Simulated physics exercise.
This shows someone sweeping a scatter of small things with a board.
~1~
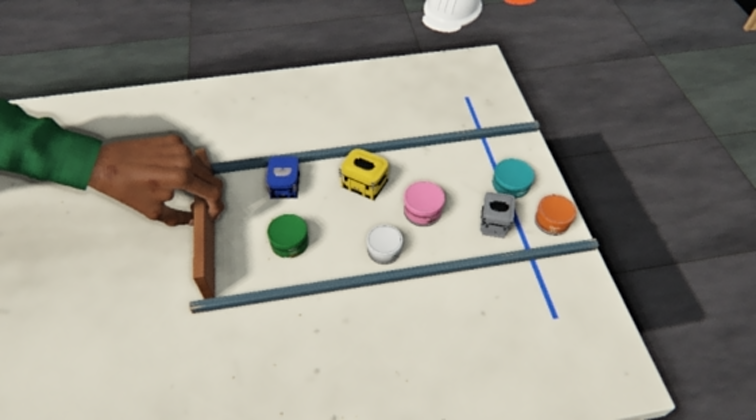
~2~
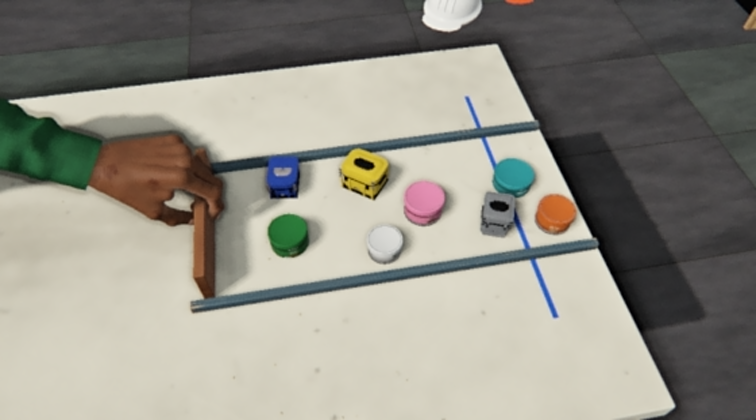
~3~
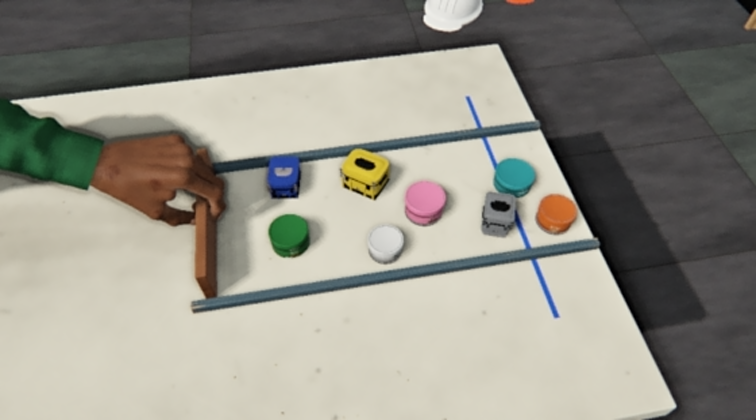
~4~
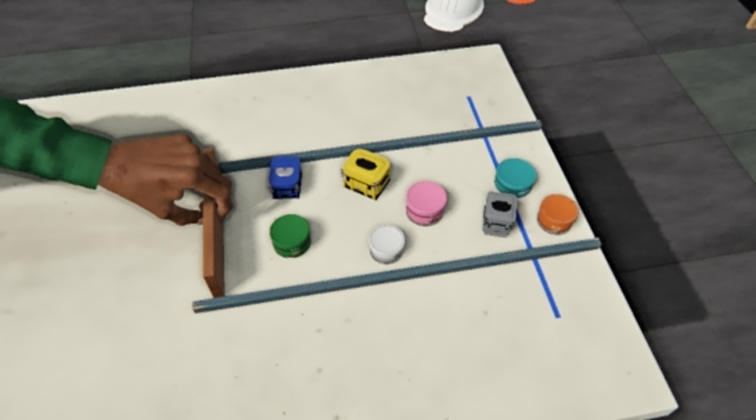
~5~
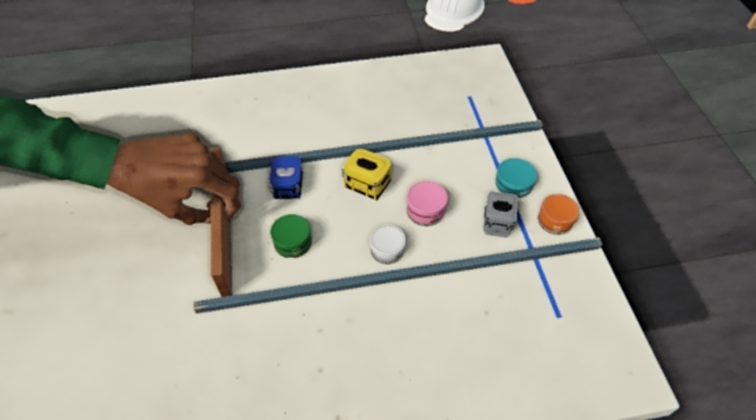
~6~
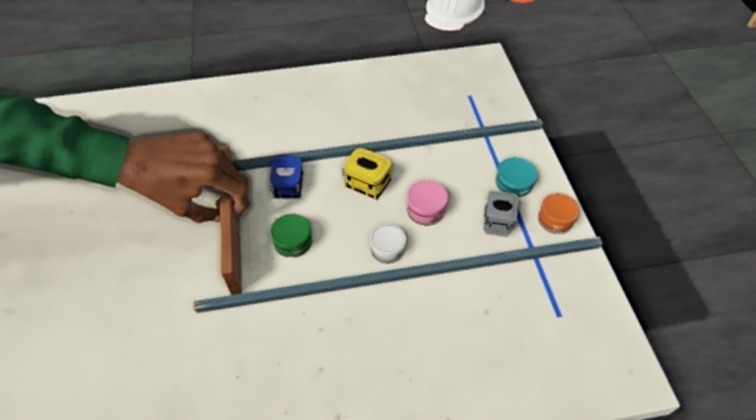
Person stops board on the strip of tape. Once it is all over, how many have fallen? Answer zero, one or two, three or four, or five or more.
When it is over, one or two have fallen.
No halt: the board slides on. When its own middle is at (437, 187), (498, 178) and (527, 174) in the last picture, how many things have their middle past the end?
0, 1 and 4.
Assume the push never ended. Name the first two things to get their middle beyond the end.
It goes the turquoise tub and after it the orange pot.
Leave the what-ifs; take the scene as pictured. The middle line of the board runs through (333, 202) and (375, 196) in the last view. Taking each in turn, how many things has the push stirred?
3 and 5.
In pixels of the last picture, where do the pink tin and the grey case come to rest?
I'd put one close to (553, 167) and the other close to (562, 197).
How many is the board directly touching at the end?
Well, it touches 3.
Soon after, none off yet; orange pot at rest near (558, 213); turquoise tub at rest near (516, 177); grey case at rest near (500, 214).
After that, none off yet; orange pot at rest near (558, 213); turquoise tub at rest near (516, 177); grey case moving near (505, 214).
In the end, the number that fall off is one or two; gone, turquoise tub and orange pot.
